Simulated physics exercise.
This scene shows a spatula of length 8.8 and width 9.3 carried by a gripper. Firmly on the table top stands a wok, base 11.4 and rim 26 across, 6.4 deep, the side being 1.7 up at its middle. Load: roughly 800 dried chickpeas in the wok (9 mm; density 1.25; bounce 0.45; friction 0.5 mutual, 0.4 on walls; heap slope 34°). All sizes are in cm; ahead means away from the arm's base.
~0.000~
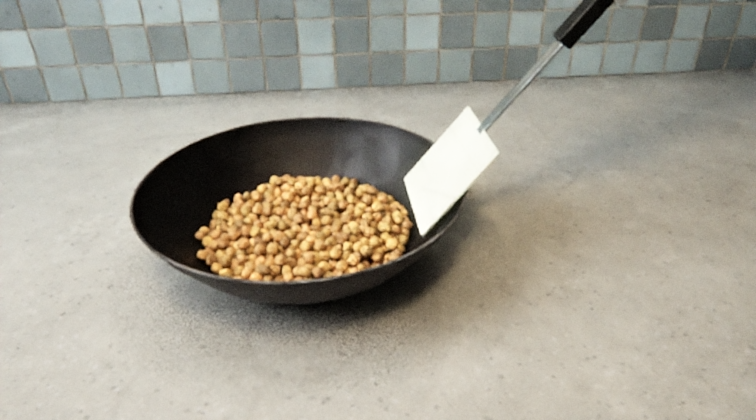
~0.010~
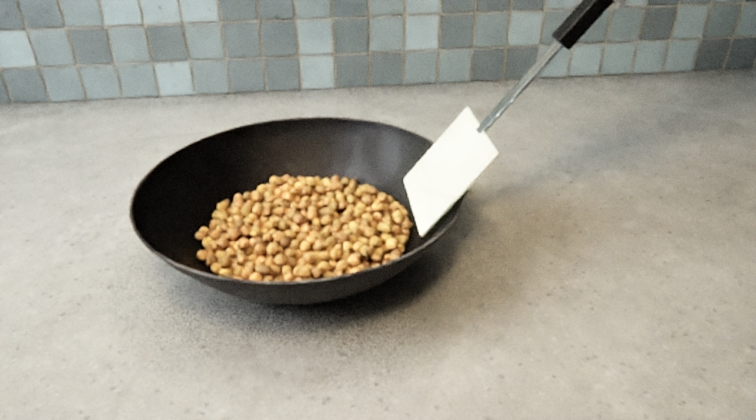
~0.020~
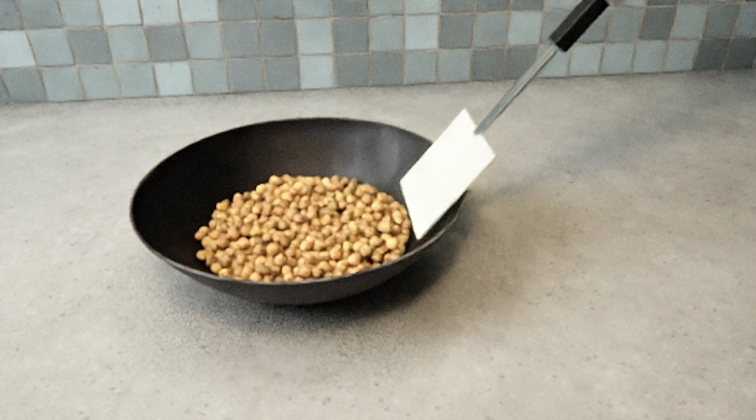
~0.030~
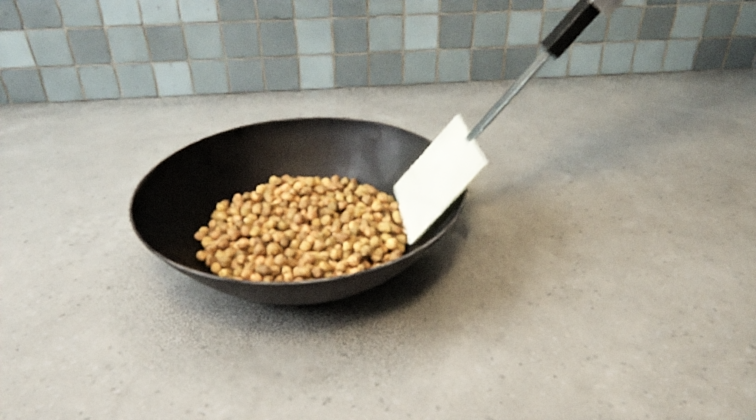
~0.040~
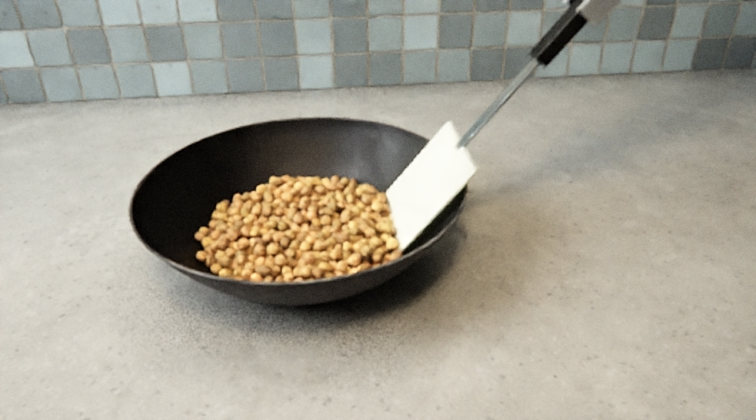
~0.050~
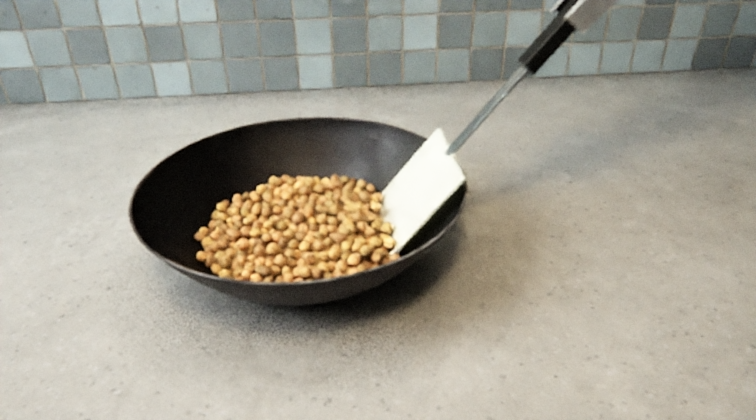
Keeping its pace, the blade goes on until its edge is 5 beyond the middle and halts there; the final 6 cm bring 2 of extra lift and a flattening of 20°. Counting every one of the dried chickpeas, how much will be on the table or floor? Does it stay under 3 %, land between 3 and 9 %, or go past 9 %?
It stays under 3 %.
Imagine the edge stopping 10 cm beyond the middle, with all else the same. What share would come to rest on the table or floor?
That would give close to 35 per cent.
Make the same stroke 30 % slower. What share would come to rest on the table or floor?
Roughly 0 in a hundred.
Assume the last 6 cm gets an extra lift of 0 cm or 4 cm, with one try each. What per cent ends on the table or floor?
0 and 0 per cent.
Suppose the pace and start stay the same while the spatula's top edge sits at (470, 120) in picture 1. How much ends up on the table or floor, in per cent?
About 0 per cent.
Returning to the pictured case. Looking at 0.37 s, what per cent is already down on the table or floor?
It works out to about 0 in a hundred.
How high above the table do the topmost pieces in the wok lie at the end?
Height at rest: Roughly 6.5 cm.
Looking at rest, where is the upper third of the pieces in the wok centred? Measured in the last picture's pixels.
(207, 209).
By 0.10 s, sloping 51°, highest piece 8 above the table; 796 in the wok.
By 0.15 s, sloping 43°, highest piece 10 above the table; 796 in the wok.
By 0.37 s, sloping 31°, highest piece 6 above the table; 794 in the wok, 2 on the table or floor.
By 1.42 s, sloping 31°, highest piece 6 above the table; 794 in the wok, 2 on the table or floor.
Final count, 794 in the wok, 2 on the table or floor. That is 0 % on the table or floor.
